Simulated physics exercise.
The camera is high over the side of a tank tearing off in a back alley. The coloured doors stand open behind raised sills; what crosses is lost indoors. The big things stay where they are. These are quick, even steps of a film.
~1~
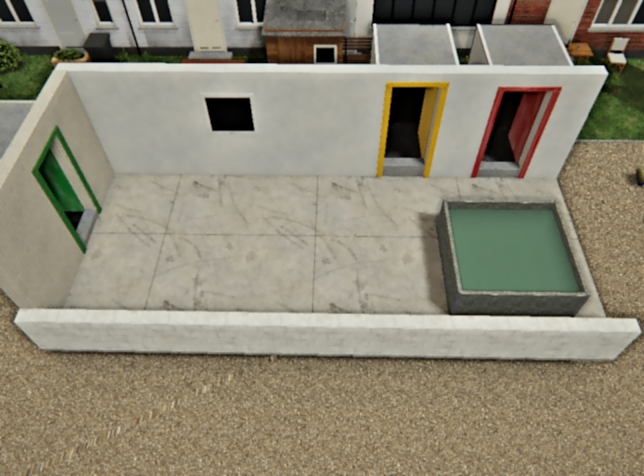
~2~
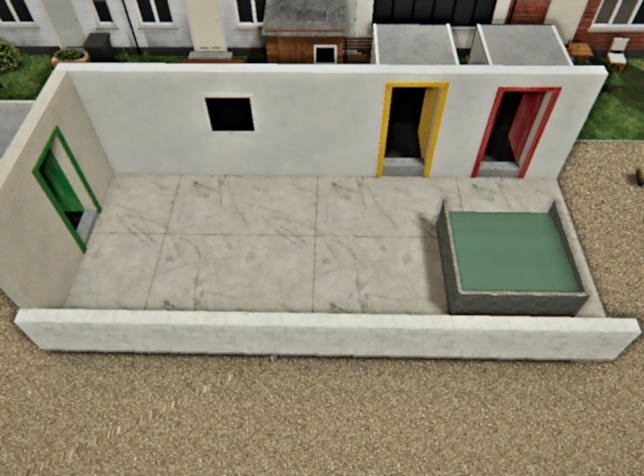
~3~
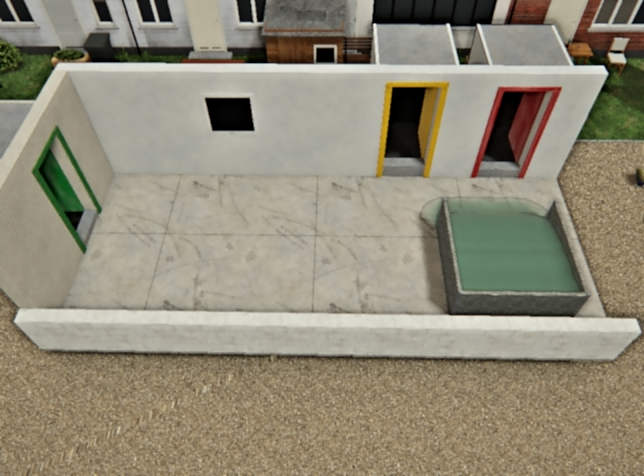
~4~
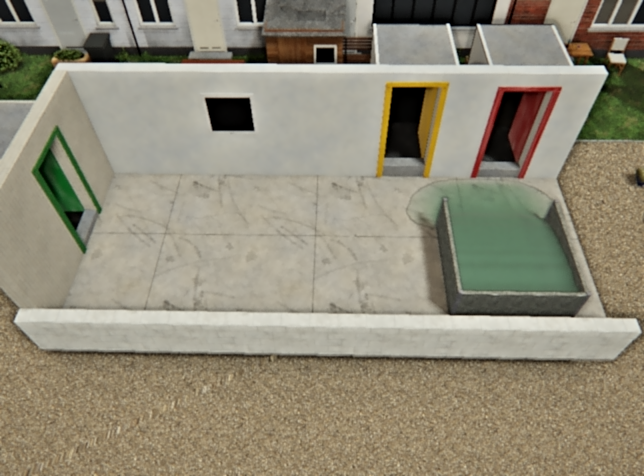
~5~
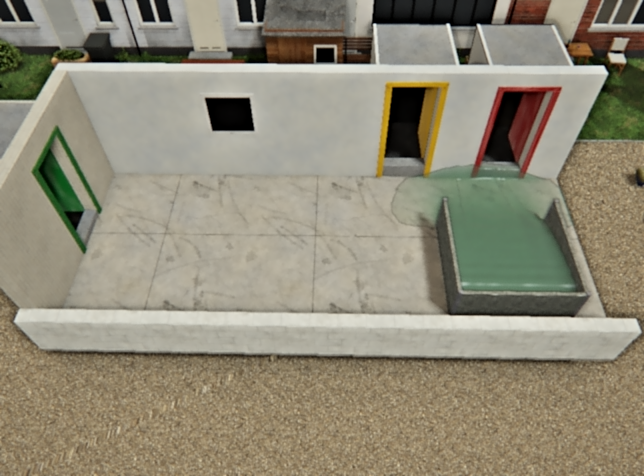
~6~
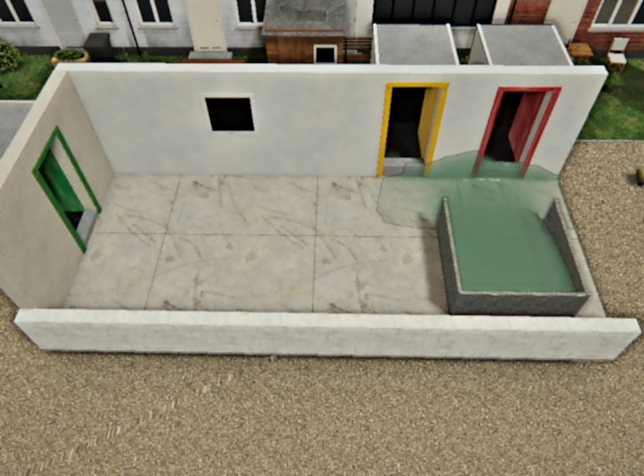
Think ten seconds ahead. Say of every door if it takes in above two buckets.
The green door admits no more than that; the yellow door admits no more than that; the red door lets in a lot.
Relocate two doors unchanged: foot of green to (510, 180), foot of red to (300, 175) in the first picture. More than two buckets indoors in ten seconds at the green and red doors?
One by one: Green door goes over, red door is under.
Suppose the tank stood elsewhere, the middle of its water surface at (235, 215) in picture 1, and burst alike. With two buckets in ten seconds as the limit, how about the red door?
One by one: Red door lets less in.
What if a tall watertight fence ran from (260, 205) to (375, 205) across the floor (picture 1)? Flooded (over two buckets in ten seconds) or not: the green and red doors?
My reading: The green one holds; the red one lets more in.
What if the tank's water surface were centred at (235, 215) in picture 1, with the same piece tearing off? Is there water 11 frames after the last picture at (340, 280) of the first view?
Answer: Not flooded.
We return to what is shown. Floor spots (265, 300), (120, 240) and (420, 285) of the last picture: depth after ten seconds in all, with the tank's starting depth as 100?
About 8, 8 and 2 per cent.
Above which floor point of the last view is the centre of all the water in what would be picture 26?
Close to (396, 223).
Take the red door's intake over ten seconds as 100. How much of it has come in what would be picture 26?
Roughly 100 per cent.
A moment on, water covers 20 % of the floor; the green door not reached, the yellow door wet at the sill, nothing in, the red door far over two buckets in.
Next, water covers 35 % of the floor; the green door not reached, the yellow door wet at the sill, nothing in, the red door far over two buckets in.
Then, water covers 70 % of the floor; the green door wet at the sill, nothing in, the yellow door wet at the sill, nothing in, the red door far over two buckets in.
Later, water covers 80 % of the floor; the green door wet at the sill, nothing in, the yellow door wet at the sill, nothing in, the red door far over two buckets in.
In the end, water covers 80 % of the floor; the green door wet at the sill, nothing in, the yellow door wet at the sill, nothing in, the red door far over two buckets in.
